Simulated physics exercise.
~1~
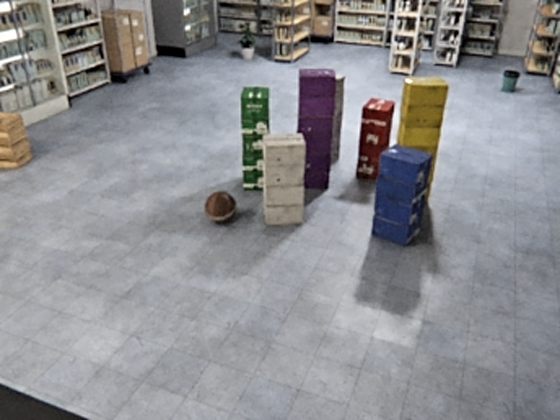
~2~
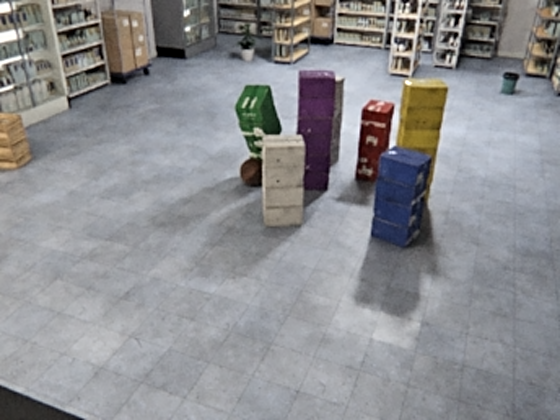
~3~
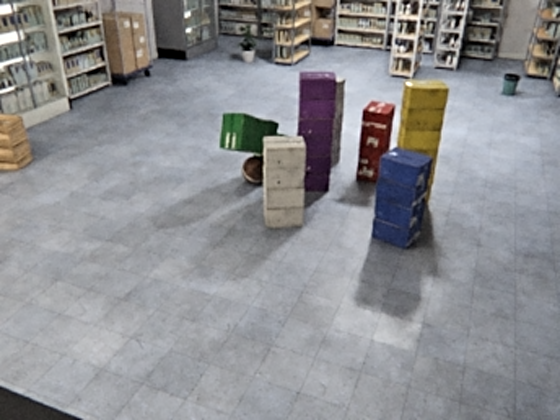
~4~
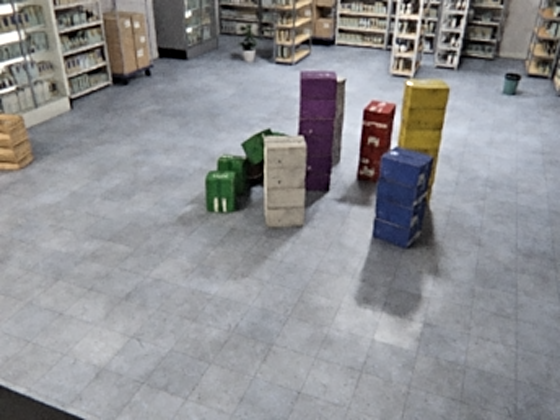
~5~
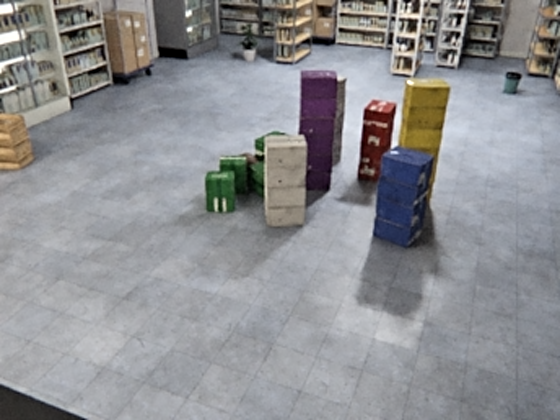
Green box tower toppling as a brown ball rolls into it, its boxes tumbling to the floor while the other stacks stay standing.
